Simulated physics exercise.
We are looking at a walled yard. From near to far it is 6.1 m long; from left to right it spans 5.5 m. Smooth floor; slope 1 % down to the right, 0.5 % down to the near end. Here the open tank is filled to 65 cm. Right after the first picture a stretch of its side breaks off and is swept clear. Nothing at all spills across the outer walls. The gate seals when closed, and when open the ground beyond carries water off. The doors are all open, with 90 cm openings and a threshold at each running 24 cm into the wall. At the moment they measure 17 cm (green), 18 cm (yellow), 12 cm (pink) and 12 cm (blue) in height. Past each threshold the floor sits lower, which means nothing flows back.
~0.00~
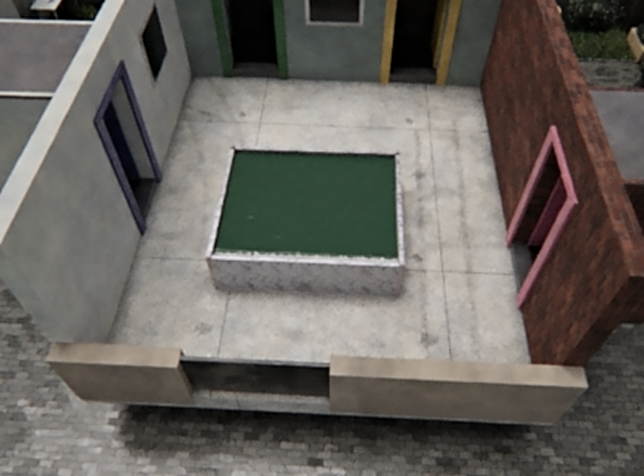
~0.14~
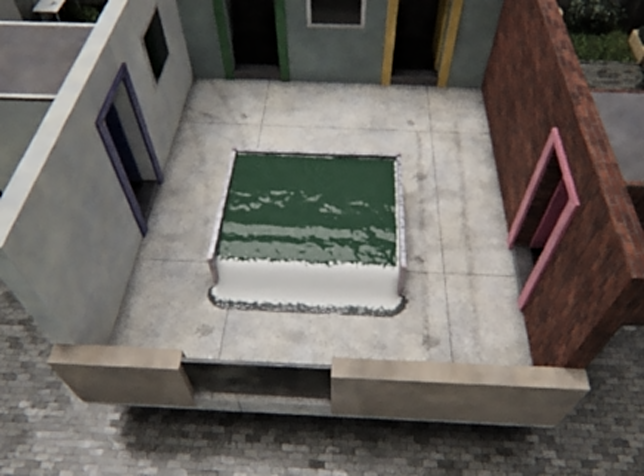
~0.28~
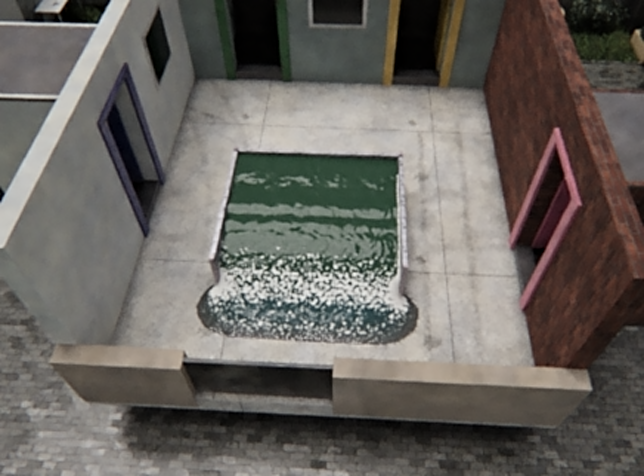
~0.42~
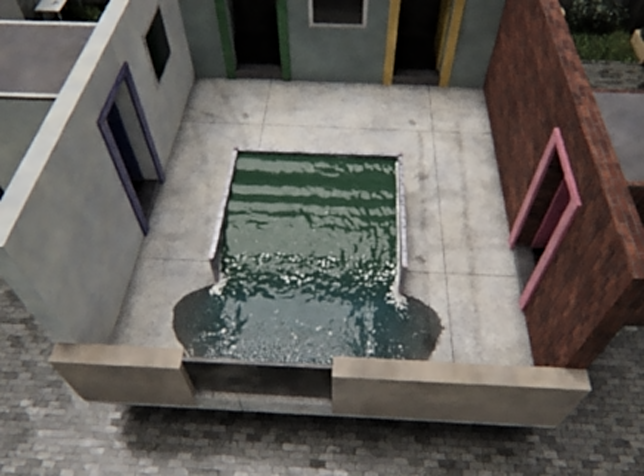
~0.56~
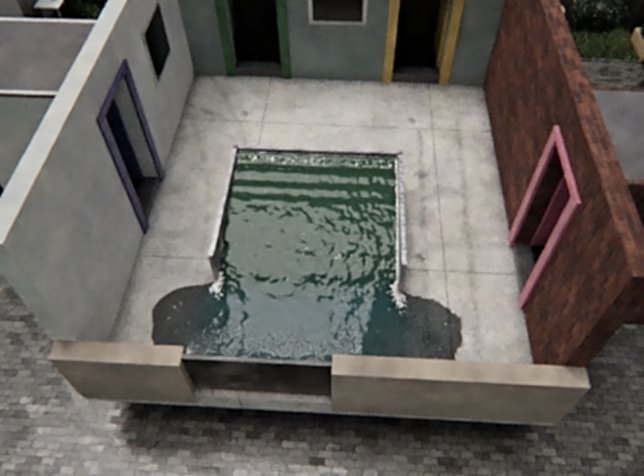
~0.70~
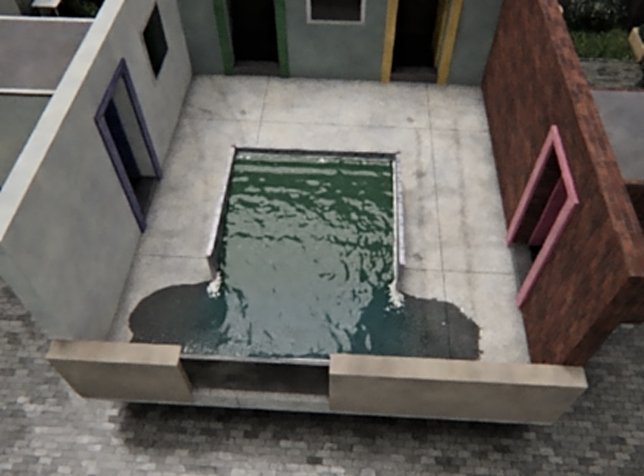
Green water in a square raised tank pours out over its near side once that wall gives way, churning white across the pale floor of a walled yard, then spreading left and right in dark pools along the low front wall.
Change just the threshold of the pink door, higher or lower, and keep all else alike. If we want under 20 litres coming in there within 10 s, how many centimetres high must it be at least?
About 13.5 centimetres.
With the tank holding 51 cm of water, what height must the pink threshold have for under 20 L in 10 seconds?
Minimum height: Approx. 10.0 cm.
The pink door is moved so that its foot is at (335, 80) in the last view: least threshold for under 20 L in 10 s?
Minimum: About 14.0 cm.
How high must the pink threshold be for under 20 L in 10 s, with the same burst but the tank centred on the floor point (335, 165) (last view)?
Then roughly 13.0 cm.
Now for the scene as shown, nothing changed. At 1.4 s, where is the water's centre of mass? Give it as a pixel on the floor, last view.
(308, 290).
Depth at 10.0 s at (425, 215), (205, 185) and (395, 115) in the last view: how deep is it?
In that order: 14, 8 and 12 cm.
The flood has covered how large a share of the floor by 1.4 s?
Around 20 per cent of the floor.
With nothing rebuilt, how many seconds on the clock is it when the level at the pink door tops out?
Approximately 3.2 s.
After 1.4 s water covers 20 % of the floor, deepest (51 cm) near (283, 381); it has not reached the pink door.
After 3.0 s water covers 60 % of the floor, deepest (38 cm) near (530, 395); 18 cm at the pink door, 5 litres in over its 12 cm threshold.
After 10.0 s water covers 95 % of the floor, deepest (18 cm) near (491, 173); 9 cm at the pink door, 28 litres in over its 12 cm threshold.
At the pink door as built, the water arrived by 1.9 s and peaked near 18 cm at 3.2 s.
Run again over the same 10 s with other heights there, 32 litres in over 11.5 cm, 11 litres over 15.5 cm. The limit of 20 litres is kept from about 13.5 cm up.
